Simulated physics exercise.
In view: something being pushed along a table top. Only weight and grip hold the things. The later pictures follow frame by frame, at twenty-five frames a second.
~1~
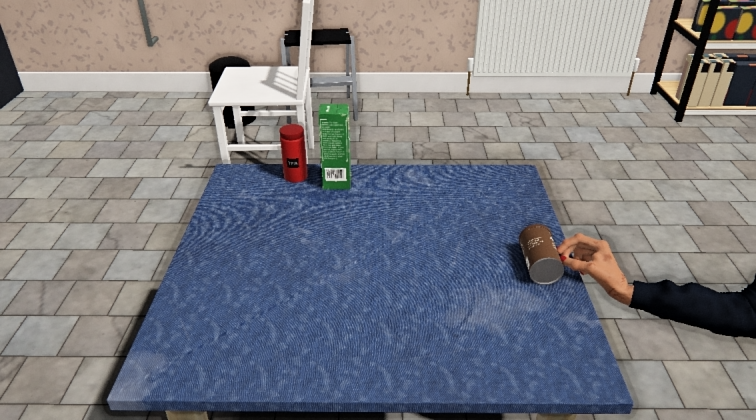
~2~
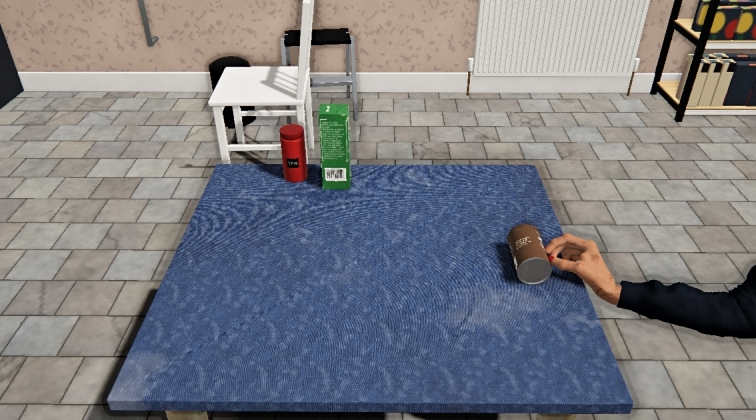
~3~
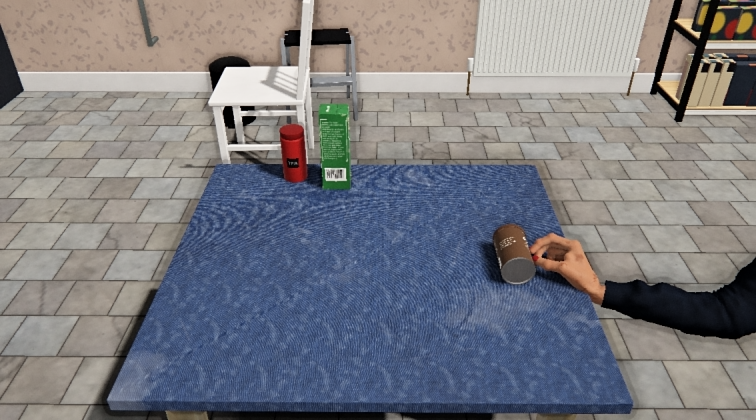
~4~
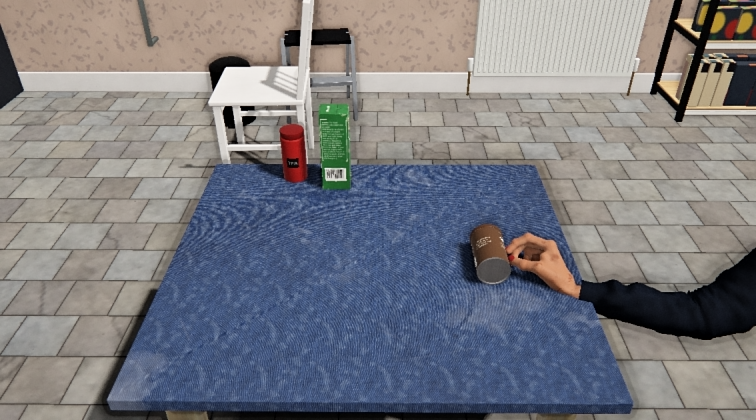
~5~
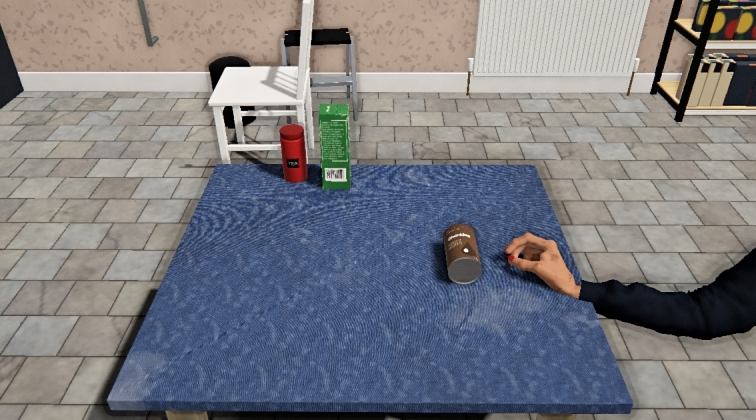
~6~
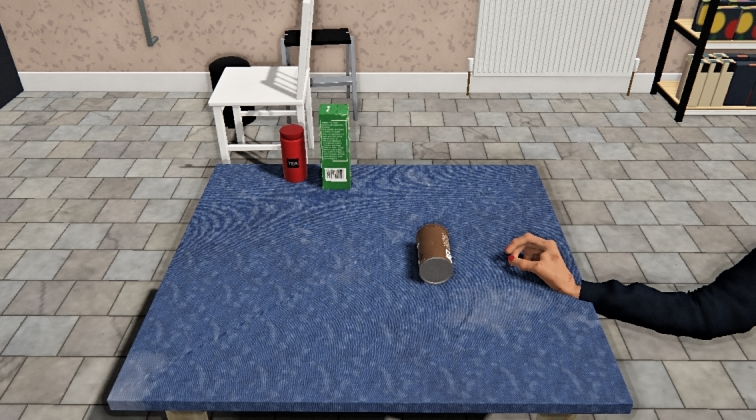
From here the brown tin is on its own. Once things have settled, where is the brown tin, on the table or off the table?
The brown tin goes over the edge.
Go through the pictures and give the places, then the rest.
In the first picture, under the hand; brown tin (541, 254).
In the second picture, under the hand; brown tin (529, 254).
In the third picture, under the hand; brown tin (513, 254).
In the fourth picture, brown tin (490, 254).
In the fifth picture, brown tin (462, 254) rolled about its own width.
In the sixth picture, brown tin (434, 253) rolled well along.
Then, 0.20 s after the last picture, brown tin rolled well along near (300, 253).
Then, 0.60 s after the last picture, brown tin now off the table.
Then, 0.90 s after the last picture, things are still on the move.
Then, 1.20 s after the last picture, as before.
By the end, off the table, brown tin.
